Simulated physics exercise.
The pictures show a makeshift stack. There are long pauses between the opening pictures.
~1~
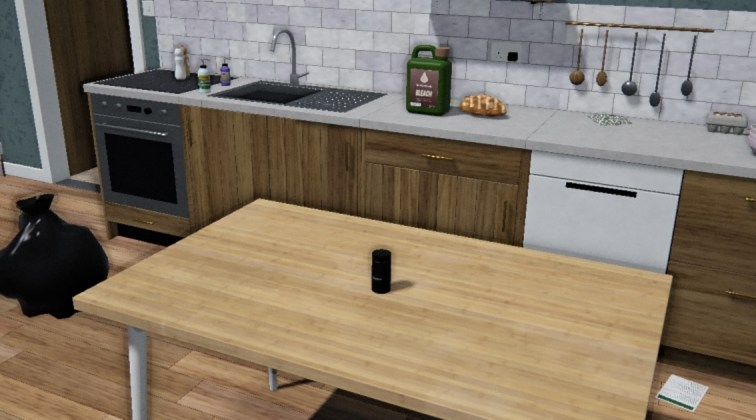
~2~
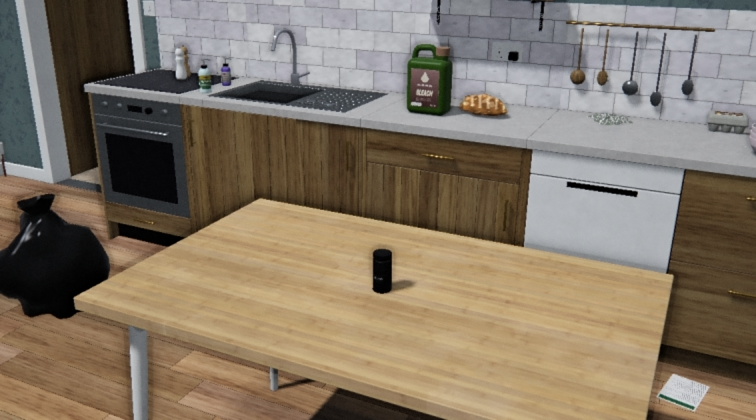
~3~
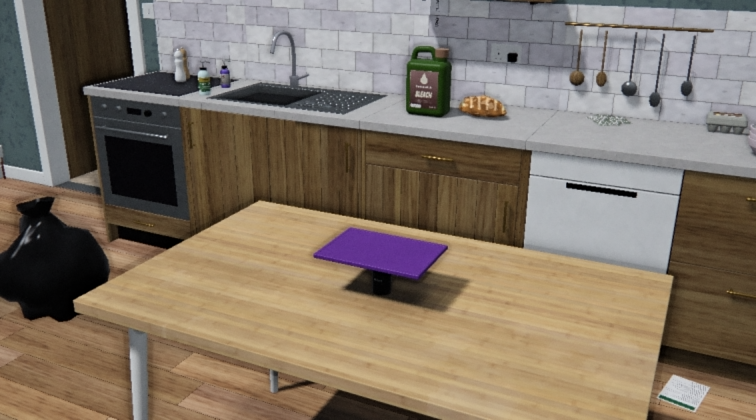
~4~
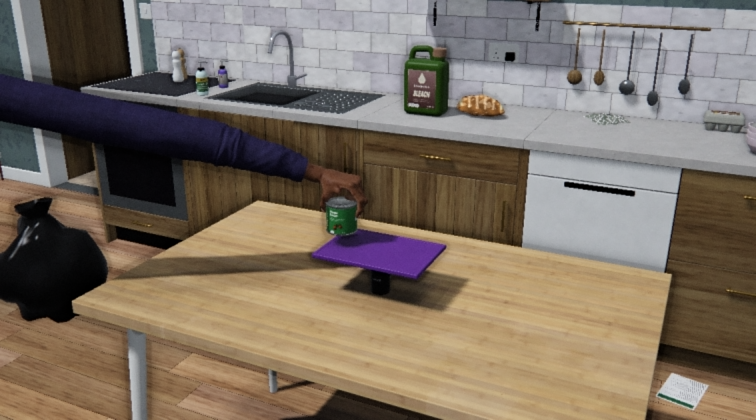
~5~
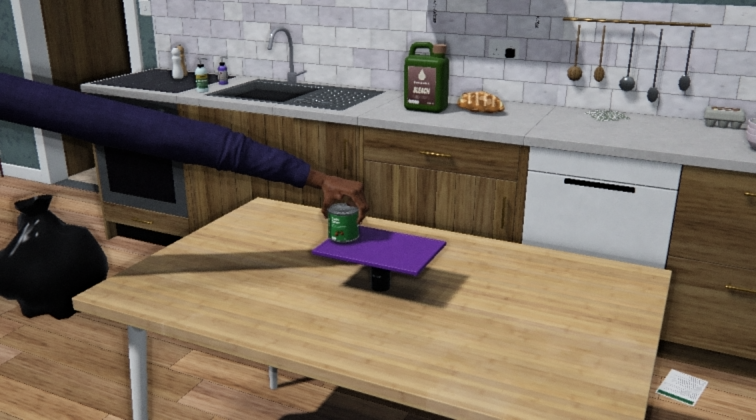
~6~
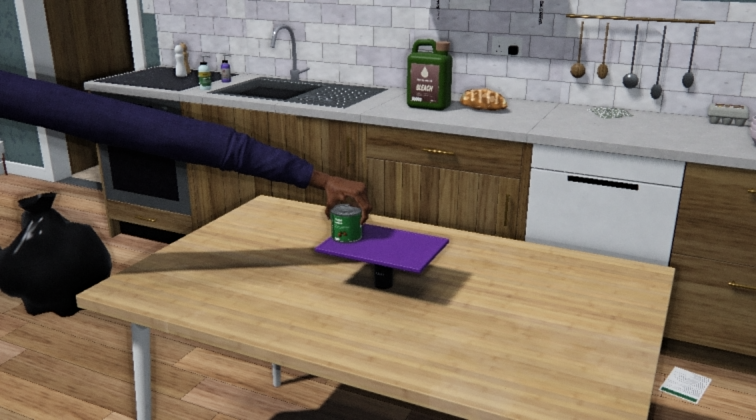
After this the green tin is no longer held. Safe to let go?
Here the stack gives way.
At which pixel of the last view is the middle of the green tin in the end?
Around (294, 254).
Then, 0.30 s after the last picture, green tin now fallen; purple lid tipped 52° from how it was.
Then, 0.40 s after the last picture, purple lid tipped 51° from how it was.
Then, 0.60 s after the last picture, purple lid now fallen; black shaker slid a little.
Then, 0.90 s after the last picture, black shaker slid a little.
At rest, fallen, purple lid and green tin; black shaker in place. Seen from the same camera at the end, green tin near (294, 254). The stack loses its balance.
